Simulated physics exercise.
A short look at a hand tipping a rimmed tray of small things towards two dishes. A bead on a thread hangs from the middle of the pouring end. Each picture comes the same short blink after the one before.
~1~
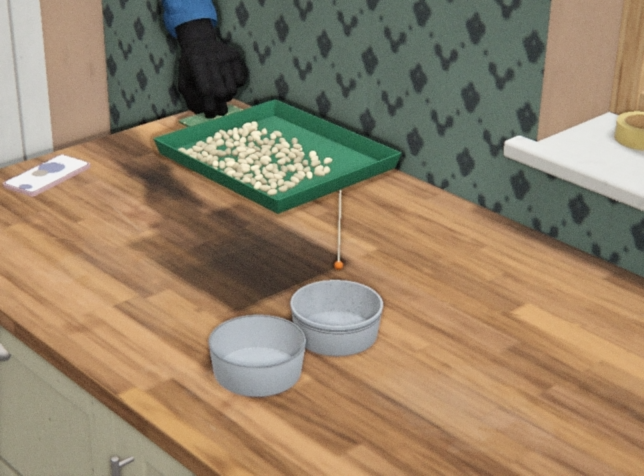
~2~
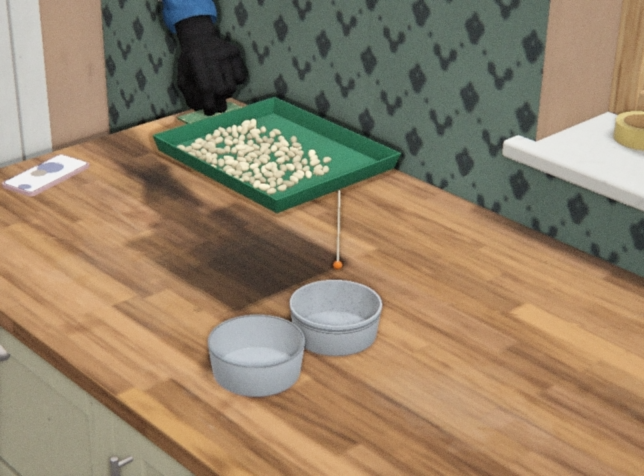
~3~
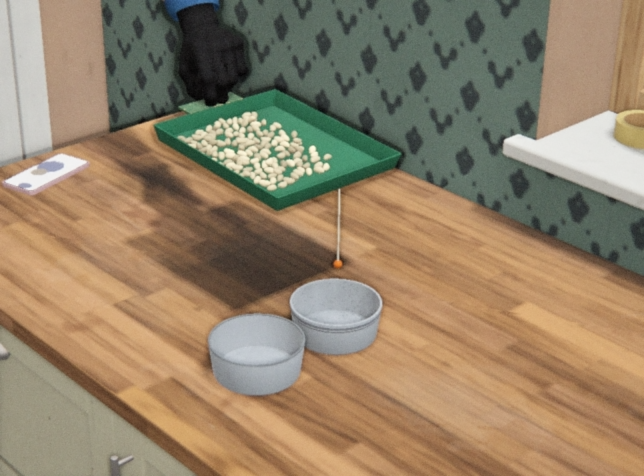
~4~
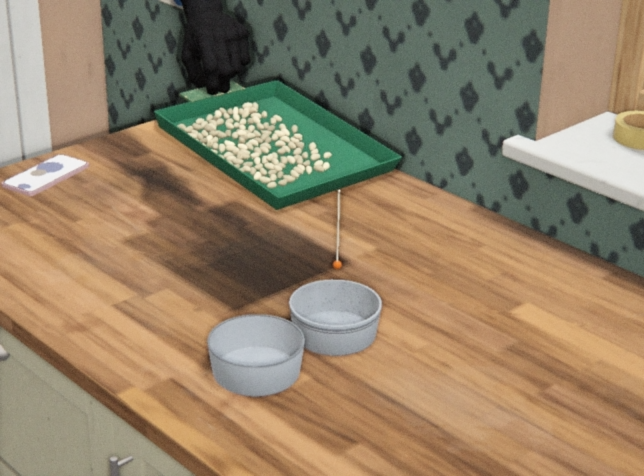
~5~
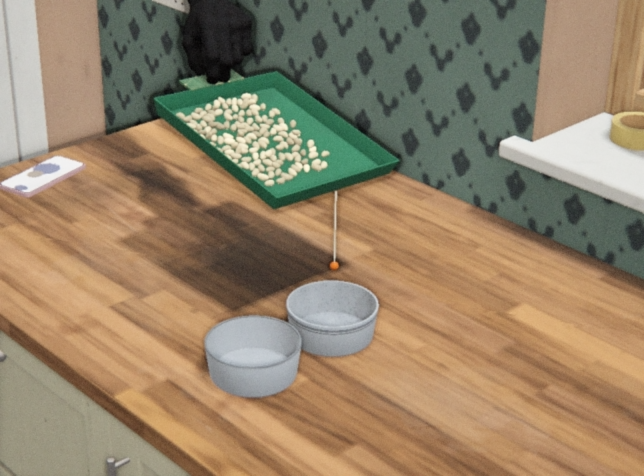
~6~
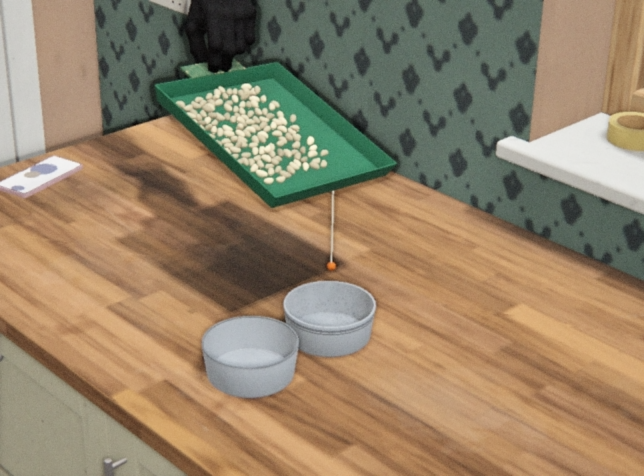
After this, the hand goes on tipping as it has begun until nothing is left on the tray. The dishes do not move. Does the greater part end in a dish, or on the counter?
They take less than half between them.
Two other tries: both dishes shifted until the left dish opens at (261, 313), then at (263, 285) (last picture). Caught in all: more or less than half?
One: The smaller part. Two: Below a half.
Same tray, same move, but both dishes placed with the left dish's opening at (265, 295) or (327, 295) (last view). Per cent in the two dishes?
Near 20 % and 80 %.
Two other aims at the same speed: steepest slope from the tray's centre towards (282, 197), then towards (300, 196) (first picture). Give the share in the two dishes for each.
First some 30, then 50 per cent.
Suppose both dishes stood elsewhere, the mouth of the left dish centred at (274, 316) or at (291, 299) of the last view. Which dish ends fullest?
First the right one, then right.
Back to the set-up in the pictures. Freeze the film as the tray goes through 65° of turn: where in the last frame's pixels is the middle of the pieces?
Near (354, 175).
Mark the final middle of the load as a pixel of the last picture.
Around (400, 302).
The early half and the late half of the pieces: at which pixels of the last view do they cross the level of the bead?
Early half (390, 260), late half (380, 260).
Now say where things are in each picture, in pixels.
Corners of the pouring end near (278, 197) and (395, 153), level; middle of the load near (253, 157), white beans; left dish near (289, 373); right dish near (368, 334); bead on its thread near (339, 265), in the first frame.
Corners of the pouring end near (277, 197) and (394, 153), level; middle of the load near (252, 155), in the second frame.
Corners of the pouring end near (278, 195) and (395, 153), tipped barely, lowest at the right corner; middle of the load near (253, 149), in the third frame.
Corners of the pouring end near (279, 194) and (396, 156), tipped a little, lowest at the right corner; middle of the load near (253, 142), in the fourth frame.
Corners of the pouring end near (278, 194) and (393, 159), tipped a little, lowest at the right corner; middle of the load near (252, 136), in the fifth frame.
Corners of the pouring end near (276, 193) and (391, 162), tipped clearly, lowest at the right corner; middle of the load near (251, 129); left dish near (282, 374); right dish near (361, 335), in the sixth frame.
Shortly afterwards, tray tipped steeply; all but a few on the tray; a little in the air.
Next, tray tipped past a quarter turn; near a third on the tray; only a few in the right dish; near a third outside both; near a quarter in the air.
Some moments later, tray tipped past a quarter turn; a little in the right dish; the bulk outside both.
In the end, tray tipped past a quarter turn; none at all in the left dish; a little in the right dish; the bulk outside both.
